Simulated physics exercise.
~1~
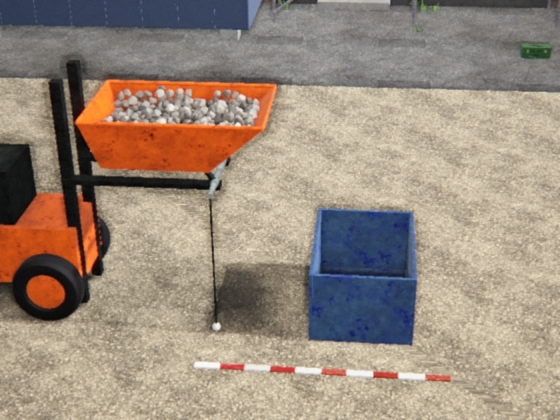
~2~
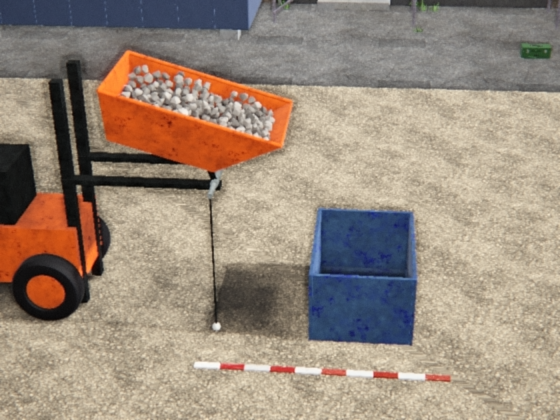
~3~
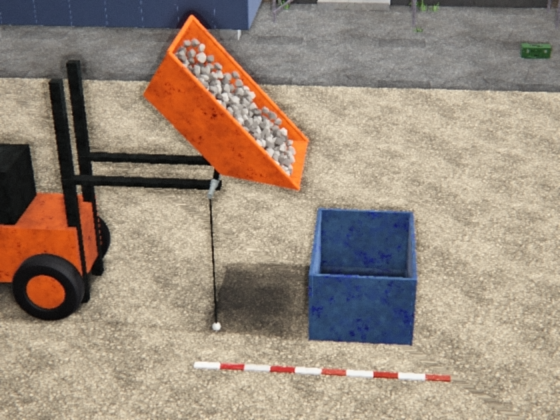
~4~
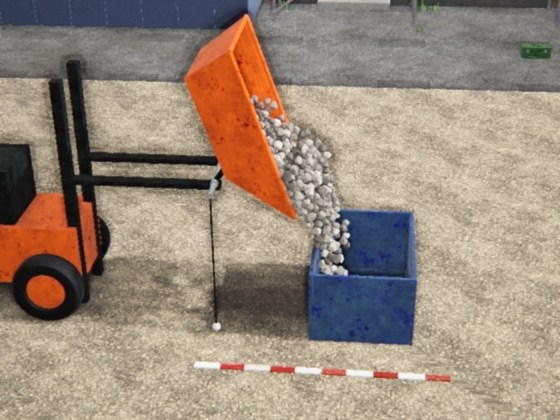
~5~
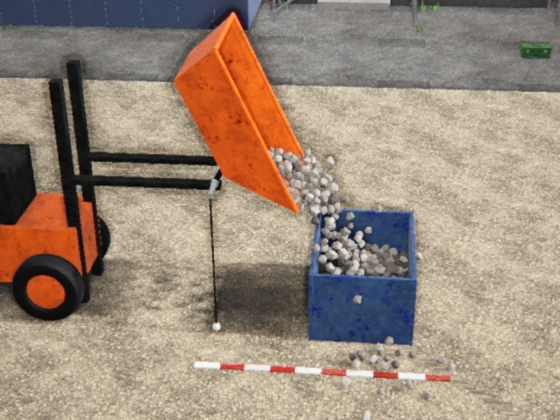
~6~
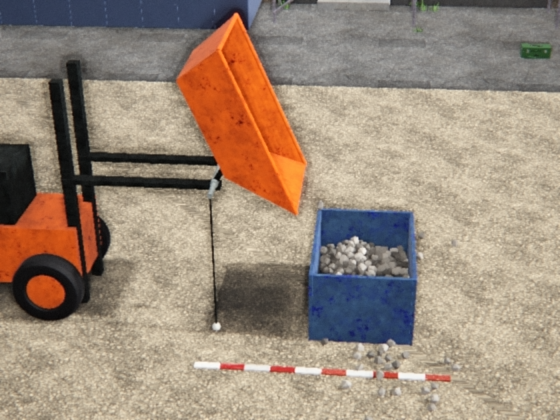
An orange forklift with black masts stands at the left on pale, gritty ground, seen from above and to one side by a still camera. Its raised orange skip is full of grey stones, with a blue bin to the right, a red and white striped staff in front and a white ball hanging below the skip. The skip tips to the right, steeper and steeper, until the stones pour into the bin. It rocks slightly back while more stones fall, some landing on the ground by the staff. Finally the skip hangs steeply tilted and empty, with most stones in the bin and a few scattered around it.
